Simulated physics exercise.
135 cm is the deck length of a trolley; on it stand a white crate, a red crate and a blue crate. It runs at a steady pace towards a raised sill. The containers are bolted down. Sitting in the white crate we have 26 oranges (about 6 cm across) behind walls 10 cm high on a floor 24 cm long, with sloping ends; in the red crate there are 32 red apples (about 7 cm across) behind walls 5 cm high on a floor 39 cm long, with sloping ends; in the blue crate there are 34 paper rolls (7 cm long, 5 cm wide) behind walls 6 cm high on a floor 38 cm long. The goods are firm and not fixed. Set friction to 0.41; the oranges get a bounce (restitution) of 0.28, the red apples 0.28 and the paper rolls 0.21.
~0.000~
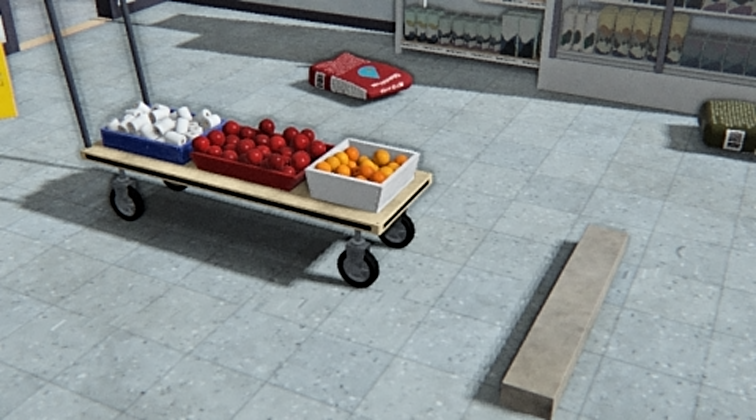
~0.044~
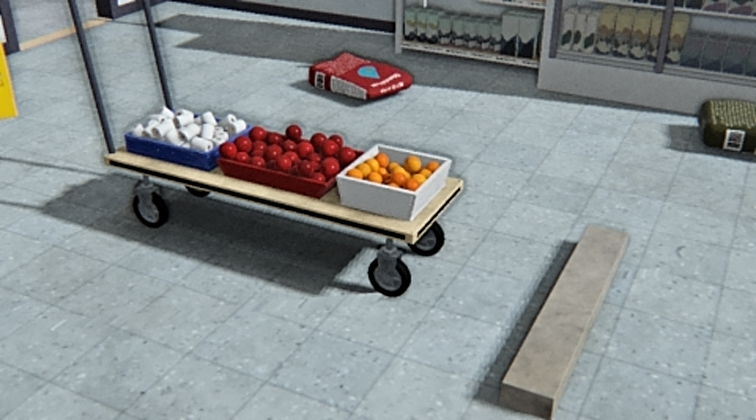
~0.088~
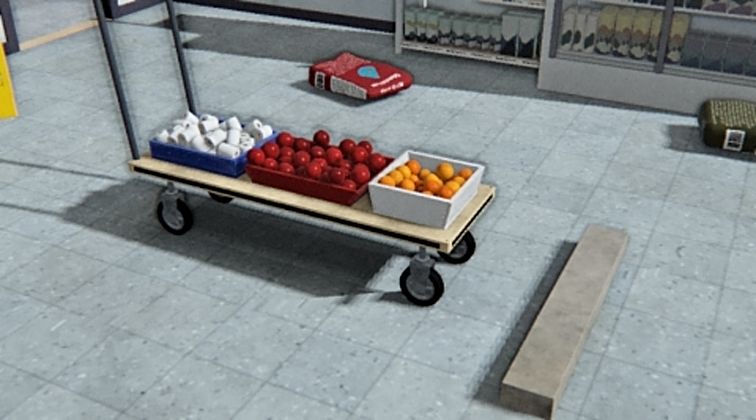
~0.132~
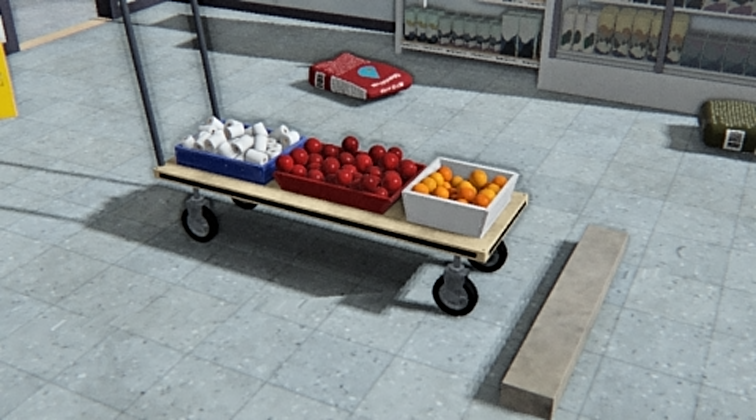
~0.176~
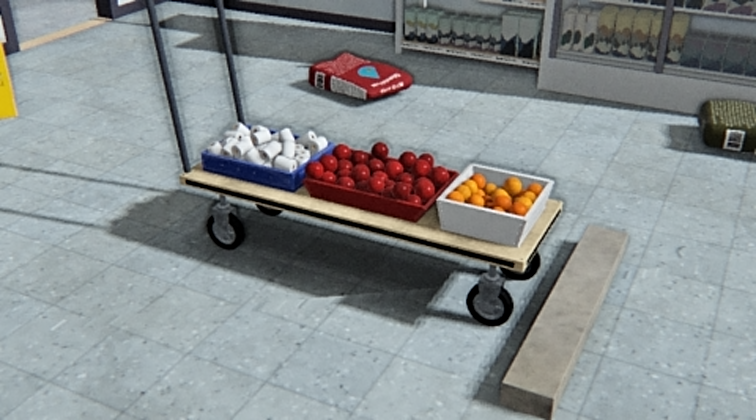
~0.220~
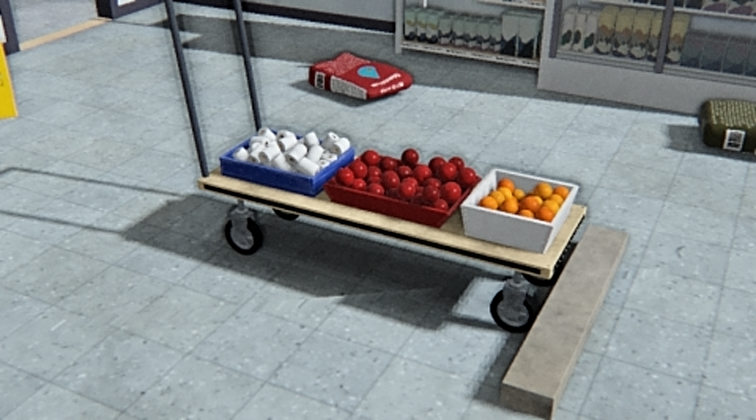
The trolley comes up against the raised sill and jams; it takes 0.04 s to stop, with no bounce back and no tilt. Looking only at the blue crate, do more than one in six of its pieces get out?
Yes. Spillage goes beyond one sixth.
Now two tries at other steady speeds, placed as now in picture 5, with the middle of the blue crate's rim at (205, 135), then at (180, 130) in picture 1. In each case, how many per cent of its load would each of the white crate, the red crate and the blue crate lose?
White crate 0 then 0, red crate 20 then 40, blue crate 10 then 40 per cent.
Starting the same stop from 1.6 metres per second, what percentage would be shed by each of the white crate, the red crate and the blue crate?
White crate 0 %, red crate 20 %, blue crate 10 %.
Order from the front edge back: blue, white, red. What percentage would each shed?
With that order the white crate sheds 10 per cent of its load, the red crate 40 per cent, and the blue crate 40 per cent.
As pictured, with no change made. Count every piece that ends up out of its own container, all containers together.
About 30 pieces.
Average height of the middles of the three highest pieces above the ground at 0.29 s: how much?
Close to 52 cm, on average.
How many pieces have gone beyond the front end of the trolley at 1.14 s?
Count: Approx. 4.
After 0.29 s, the white crate has all 26, the red crate is down by 5 of 32 and the blue crate is down by 2 of 34.
After 0.41 s, the white crate has all 26, the red crate is down by 9 of 32 and the blue crate is down by 13 of 34.
After 0.64 s, the white crate is down by 1 of 26, the red crate is down by 15 of 32 and the blue crate is down by 15 of 34.
Final count (at 1.14 s), the white crate is down by 1 of 26, the red crate is down by 15 of 32 and the blue crate is down by 15 of 34. Asked share, 15 of 34, 44 per cent.
